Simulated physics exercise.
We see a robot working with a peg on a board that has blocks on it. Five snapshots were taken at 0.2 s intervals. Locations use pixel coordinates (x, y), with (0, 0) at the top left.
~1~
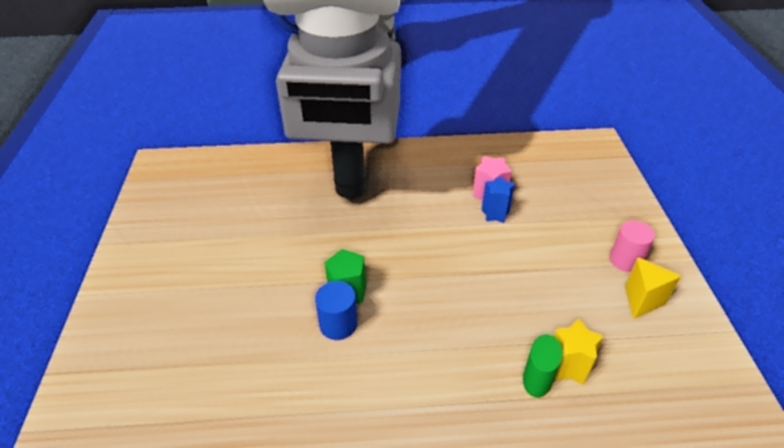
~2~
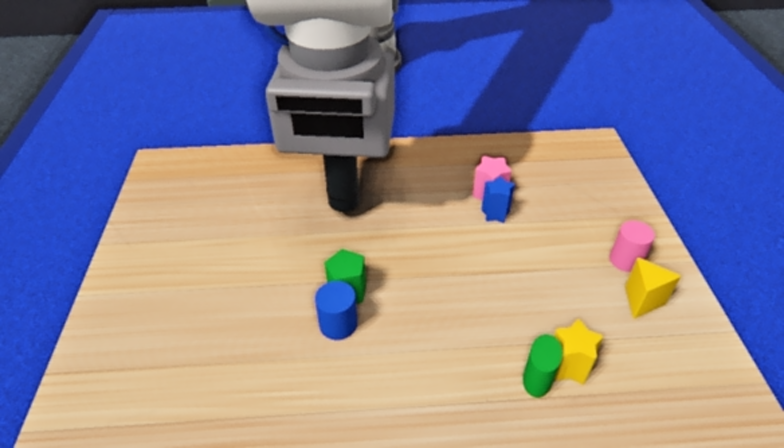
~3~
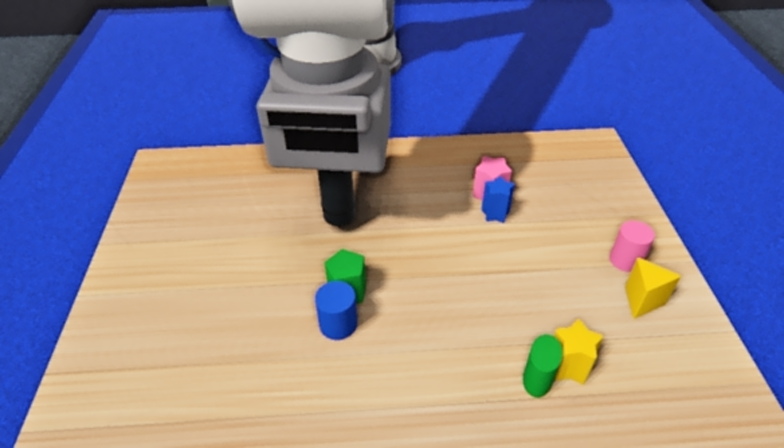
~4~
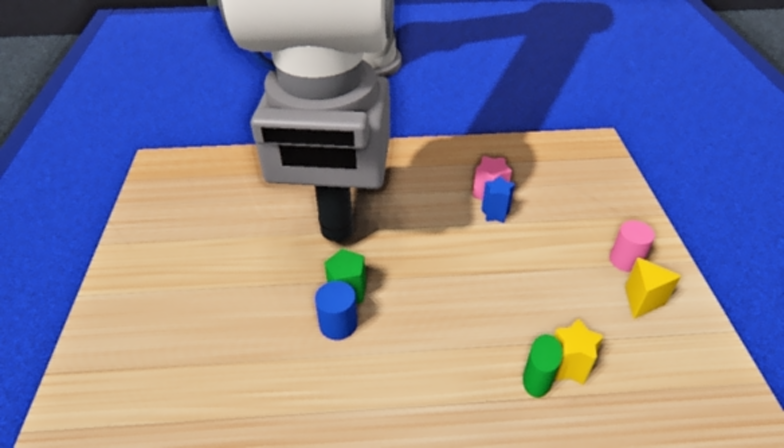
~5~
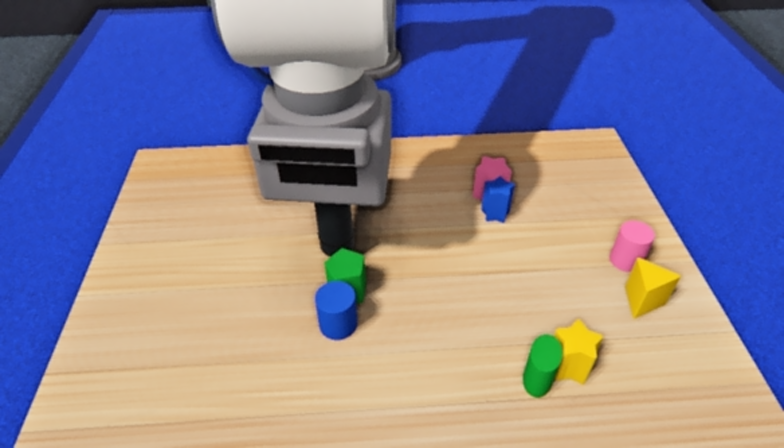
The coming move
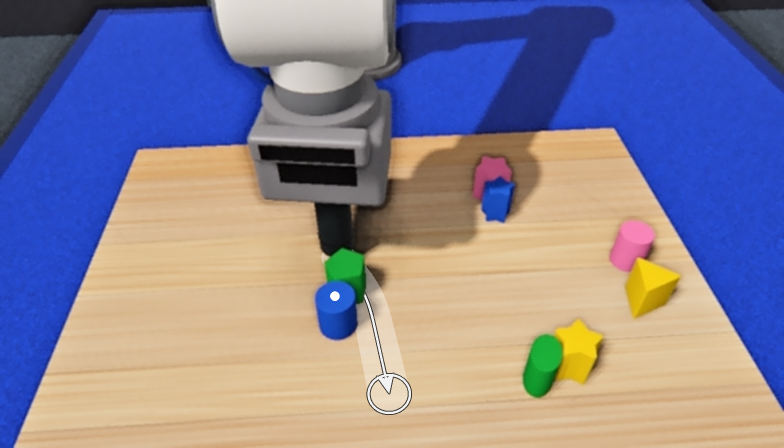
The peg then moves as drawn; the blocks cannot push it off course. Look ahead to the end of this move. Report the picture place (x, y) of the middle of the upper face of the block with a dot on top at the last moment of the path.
It will end up at (305, 341).
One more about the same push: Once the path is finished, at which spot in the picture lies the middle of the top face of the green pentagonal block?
It comes to (342, 355).
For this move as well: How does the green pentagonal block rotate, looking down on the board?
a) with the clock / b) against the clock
The one that fits is a, with the clock.
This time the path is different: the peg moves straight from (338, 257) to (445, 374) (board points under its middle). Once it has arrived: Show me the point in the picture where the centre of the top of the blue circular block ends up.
Its top centre lands on (318, 321).
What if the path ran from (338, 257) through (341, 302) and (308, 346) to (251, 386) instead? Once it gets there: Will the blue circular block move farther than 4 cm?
Yes, it checks out.
The drawn path runs from (338, 257) through (363, 293) and (377, 339) to (389, 394); the dot is on the blue circular block.
What follows on the original path. One third of the way, peg (363, 284); blue circular block (323, 321); green pentagonal block (348, 293), turned 60° clockwise.
Two thirds of the way, peg (377, 330); blue circular block (306, 340); green pentagonal block (348, 339), turned 100° clockwise.
At the end, peg (389, 384); blue circular block (305, 341); green pentagonal block (342, 355), turned 125° clockwise.
